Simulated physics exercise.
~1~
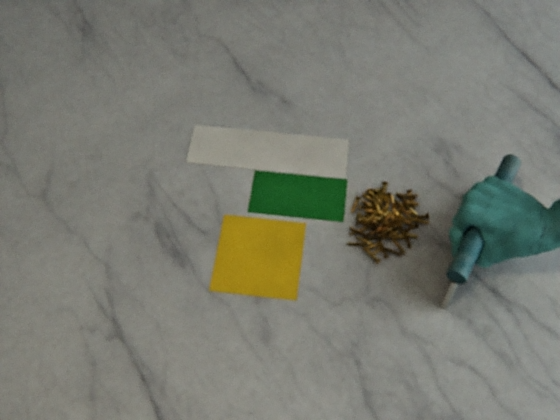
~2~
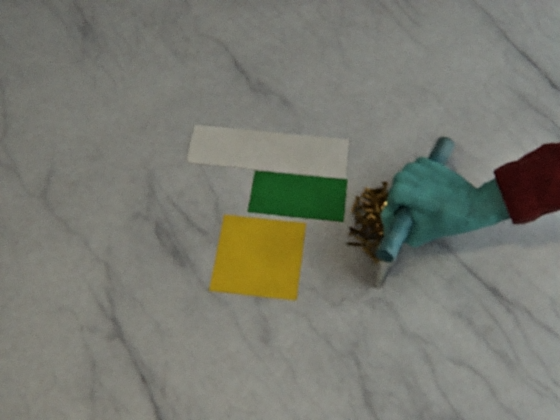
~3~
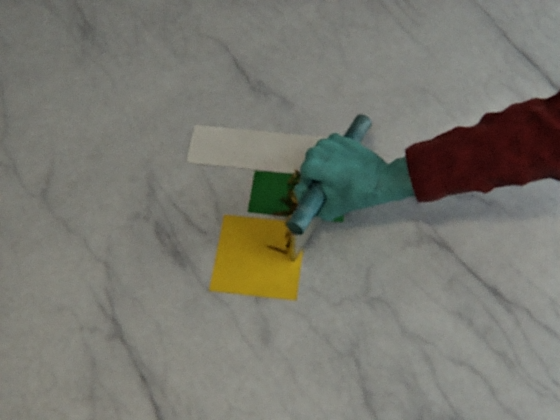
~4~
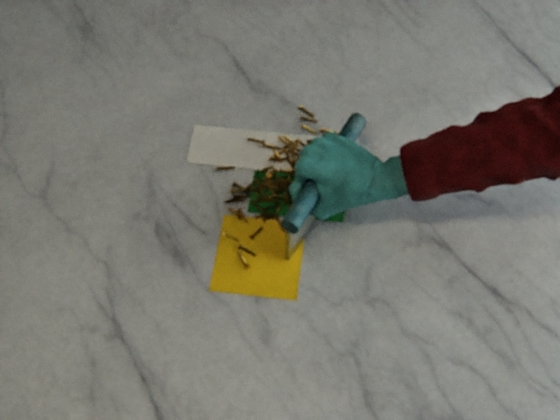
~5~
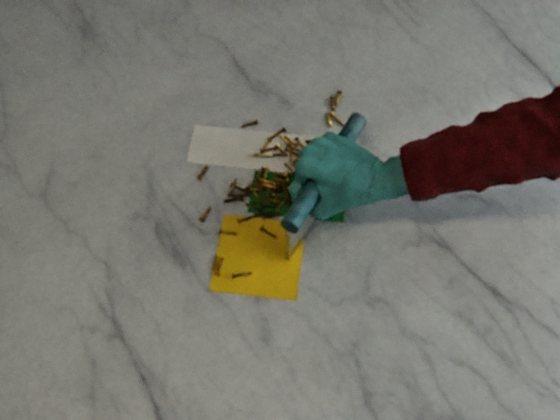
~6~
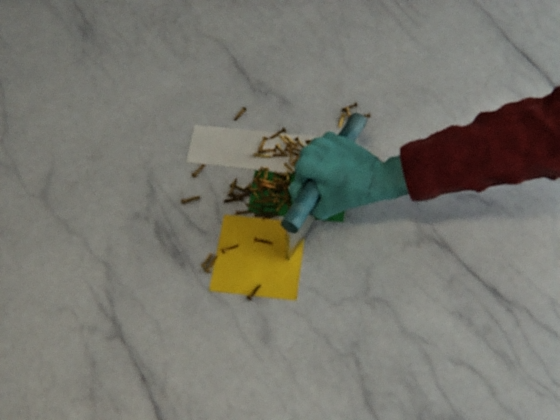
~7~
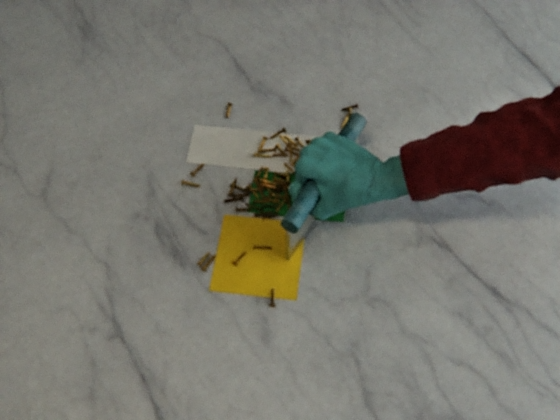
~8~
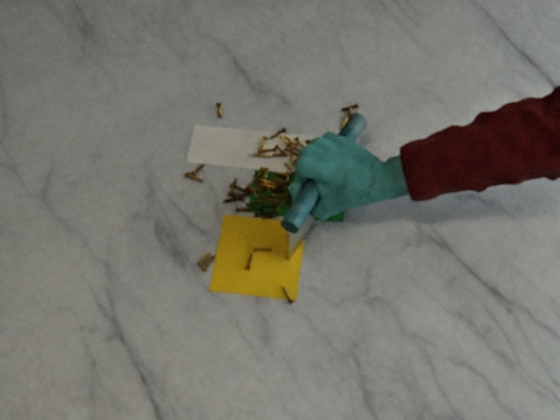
To begin with, a heap of brass-coloured screws sits on a marbled surface, right of white, green and yellow sheets, as a teal-gloved hand holds a scraper beyond it. The hand moves left and brings the blade to the pile. It sweeps on, driving the screws over the green sheet, then stops. The screws spread out ahead of it across all three sheets, and a few slide and turn a little farther. Finally the hand stays still, with most screws clustered on green and white, a few on yellow, and others scattered on bare marble.
